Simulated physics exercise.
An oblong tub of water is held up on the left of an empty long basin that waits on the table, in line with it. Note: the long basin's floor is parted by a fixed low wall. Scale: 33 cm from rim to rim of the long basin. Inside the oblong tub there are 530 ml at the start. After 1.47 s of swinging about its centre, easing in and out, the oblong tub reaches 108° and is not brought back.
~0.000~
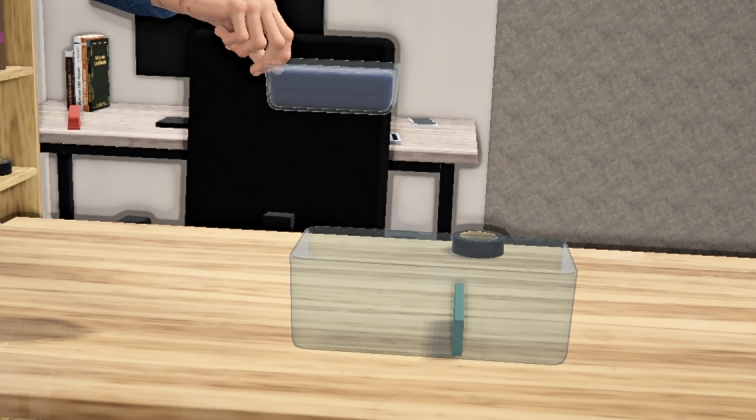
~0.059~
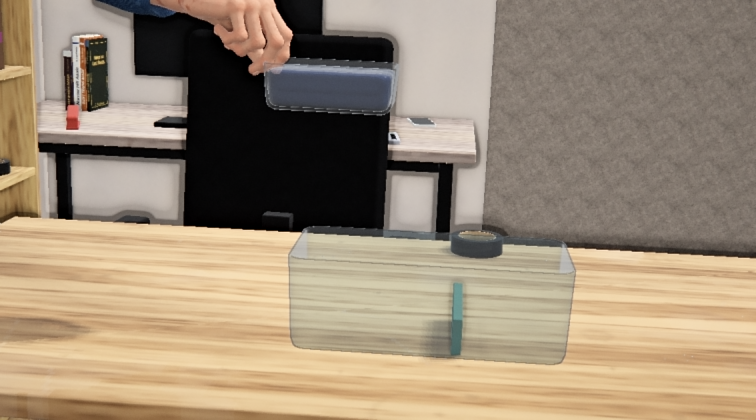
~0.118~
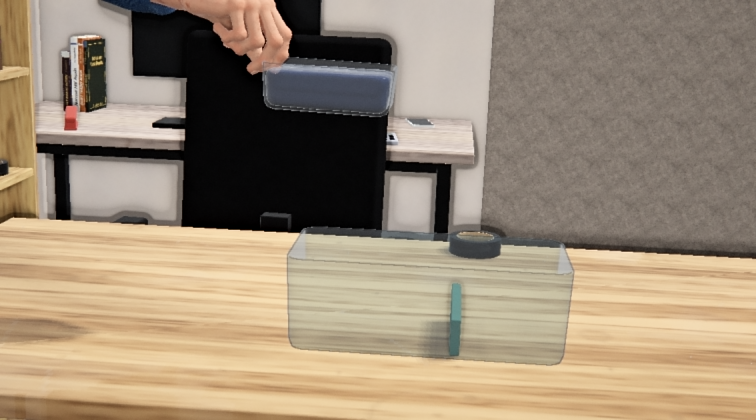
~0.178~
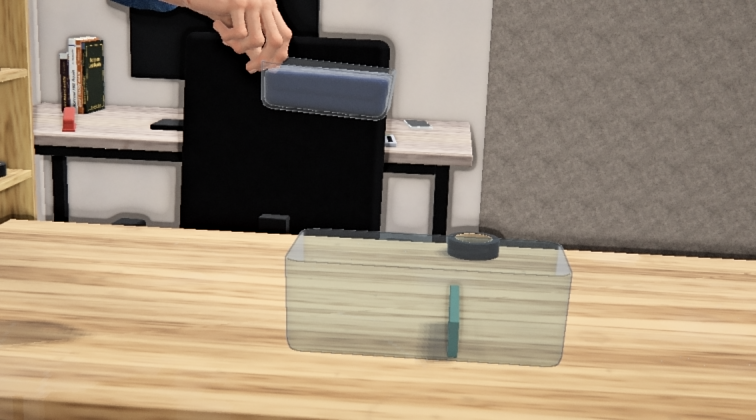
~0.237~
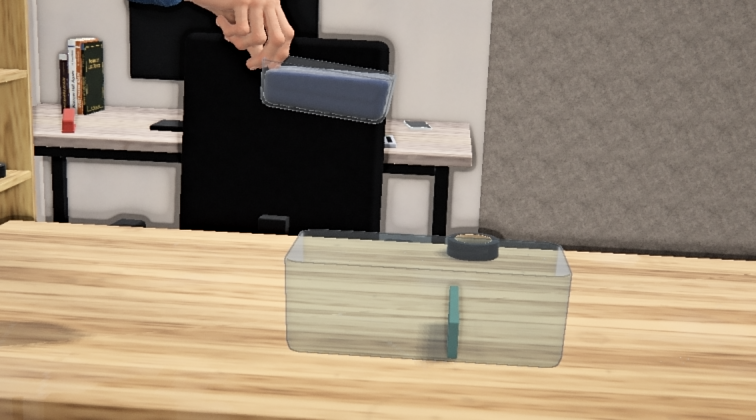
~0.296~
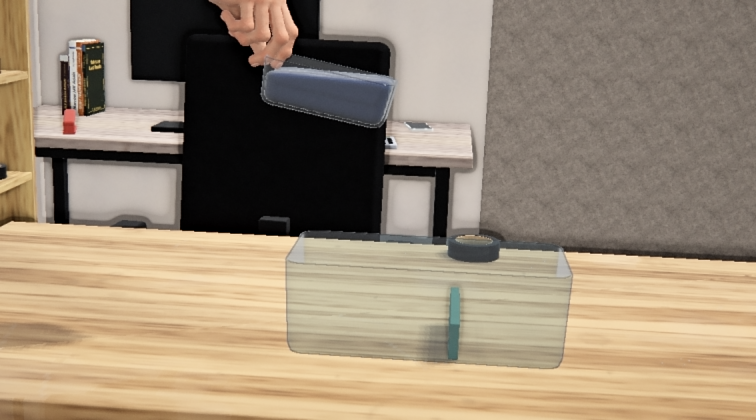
At first, a hand holds a blue-looking oblong tub level above a wooden table, up and to the left of a long clear basin with a teal upright strip. The tub stays nearly still, then tilts slightly, its right end dipping lower while the basin remains in place.
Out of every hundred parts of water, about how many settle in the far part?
About 47 out of 100.
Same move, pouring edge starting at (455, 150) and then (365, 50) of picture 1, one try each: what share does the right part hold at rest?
I'd expect close to 80 per cent and then close to 5 per cent.
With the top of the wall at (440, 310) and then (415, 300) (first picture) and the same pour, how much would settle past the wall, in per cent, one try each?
Roughly 65 per cent, then 80 per cent.
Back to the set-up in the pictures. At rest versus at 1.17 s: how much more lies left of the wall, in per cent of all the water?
Close to 9% of the whole.
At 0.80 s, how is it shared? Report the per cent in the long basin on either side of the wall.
14 per cent left and 18 right, roughly.
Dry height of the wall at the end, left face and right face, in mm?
Left about 36 mm, while the right is about 32 mm.
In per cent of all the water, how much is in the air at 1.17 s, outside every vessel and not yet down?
I'd say some 7 per cent is in the air.
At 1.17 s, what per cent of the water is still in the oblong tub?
4 per cent or so.
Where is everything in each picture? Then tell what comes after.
The first frame shows tilt 0°; pouring edge (398, 68); surface from (274, 68) to (396, 73); the long basin's rim runs from (299, 243) to (571, 258); the wall's top is at (459, 302).
The second frame shows tilt 0°; pouring edge (397, 69); surface from (273, 68) to (394, 73).
The third frame shows tilt 2°; pouring edge (395, 71); surface from (271, 68) to (393, 75).
The fourth frame shows tilt 4°; pouring edge (394, 75); surface from (270, 69) to (392, 78).
The fifth frame shows tilt 7°; pouring edge (394, 79); surface from (270, 69) to (392, 79).
The sixth frame shows tilt 10°; pouring edge (395, 85); surface from (272, 71) to (395, 80).
By 0.80 s the tilt is 61° and 24 per cent is still to pour, 13 is left of the wall and 18 right of it.
By 1.17 s the tilt is 97° and 4 per cent is still to pour, 43 is left of the wall and 46 right of it.
By 1.55 s the tilt is 108° and 0 per cent is still to pour, 52 is left of the wall and 47 right of it.
By 1.97 s the tilt is 108° and 0 per cent is still to pour, 52 is left of the wall and 47 right of it.
At rest 52 per cent lies left of the wall, 47 right of it and 1 outside.
